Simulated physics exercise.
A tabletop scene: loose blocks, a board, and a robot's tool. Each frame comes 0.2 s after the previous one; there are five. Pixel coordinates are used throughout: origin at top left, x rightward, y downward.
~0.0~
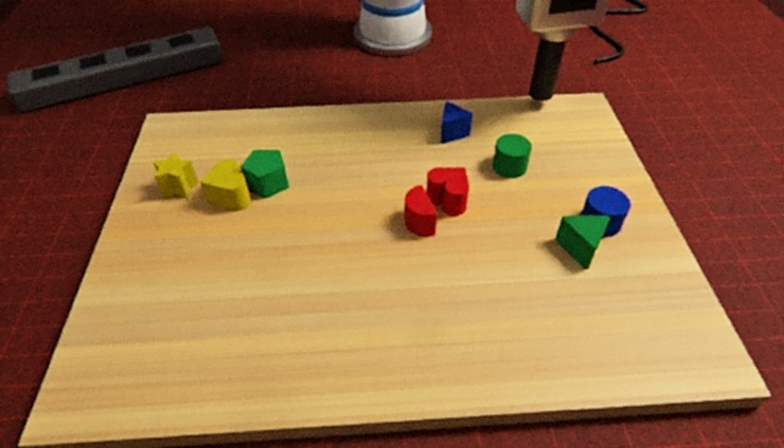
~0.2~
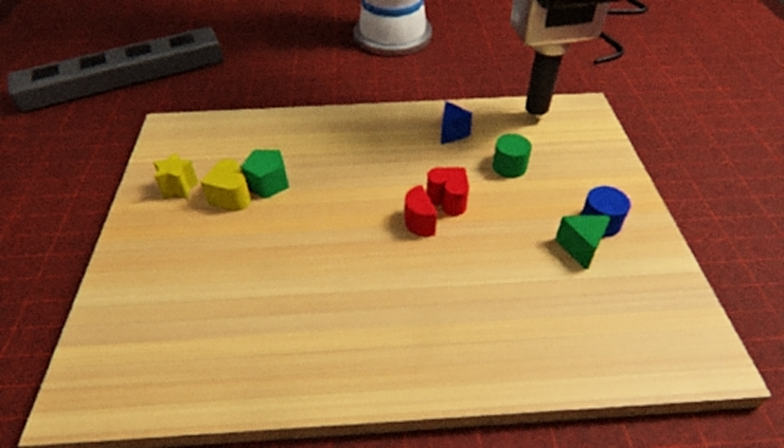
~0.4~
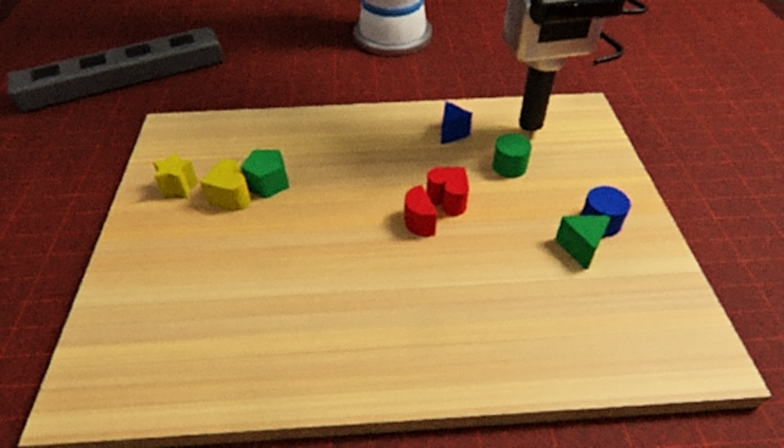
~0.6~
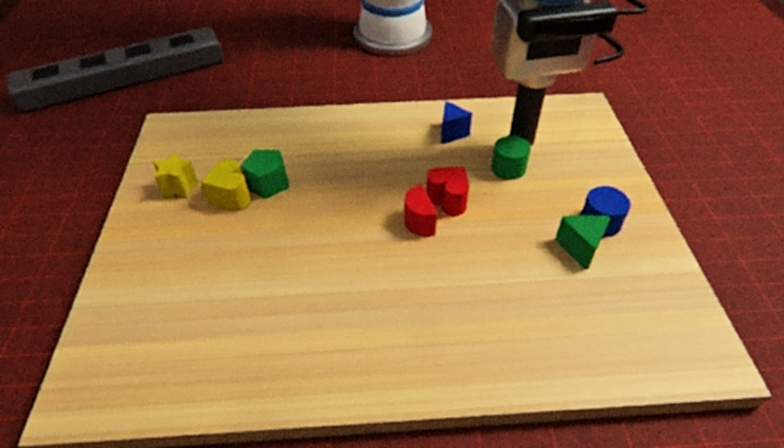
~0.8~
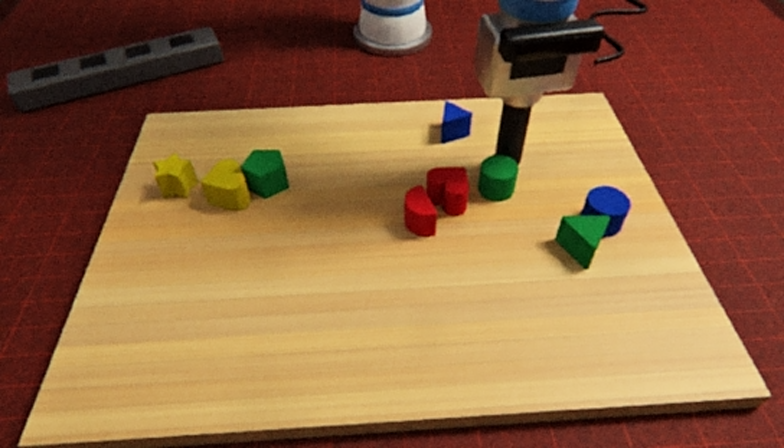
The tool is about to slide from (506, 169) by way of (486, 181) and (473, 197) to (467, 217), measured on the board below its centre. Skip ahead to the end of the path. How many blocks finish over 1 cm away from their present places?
Moved: Exactly two.
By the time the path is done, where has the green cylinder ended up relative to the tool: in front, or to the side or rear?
That block remains ahead.
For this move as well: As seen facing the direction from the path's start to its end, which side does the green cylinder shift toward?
The green cylinder is shifted sideways to the left, facing along the path from start to end.
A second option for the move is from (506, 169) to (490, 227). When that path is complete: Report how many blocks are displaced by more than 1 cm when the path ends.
It looks like one block will be pushed more than about 1 cm.
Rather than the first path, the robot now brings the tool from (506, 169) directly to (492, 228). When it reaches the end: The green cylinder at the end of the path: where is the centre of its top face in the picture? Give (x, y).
Close to (466, 219).
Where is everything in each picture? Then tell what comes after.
Tip of the tool at (541, 95), middles of tops, red D-shaped block at (420, 200), red heart at (451, 178), green cylinder at (514, 144), in the first frame.
Tool at (537, 109), nothing pushed, in the second frame.
Tool at (531, 124), nothing pushed, in the third frame.
Tool at (521, 141), green cylinder at (513, 146), in the fourth frame.
Tool at (507, 160), red D-shaped block at (420, 200), red heart at (451, 178), green cylinder at (500, 166), in the fifth frame.
The first path, step by step. Halfway along, tool at (479, 179); green cylinder at (487, 189).
At the end, tool at (469, 208); red D-shaped block unmoved; red heart at (439, 184), turned 15° clockwise; green cylinder at (492, 217).
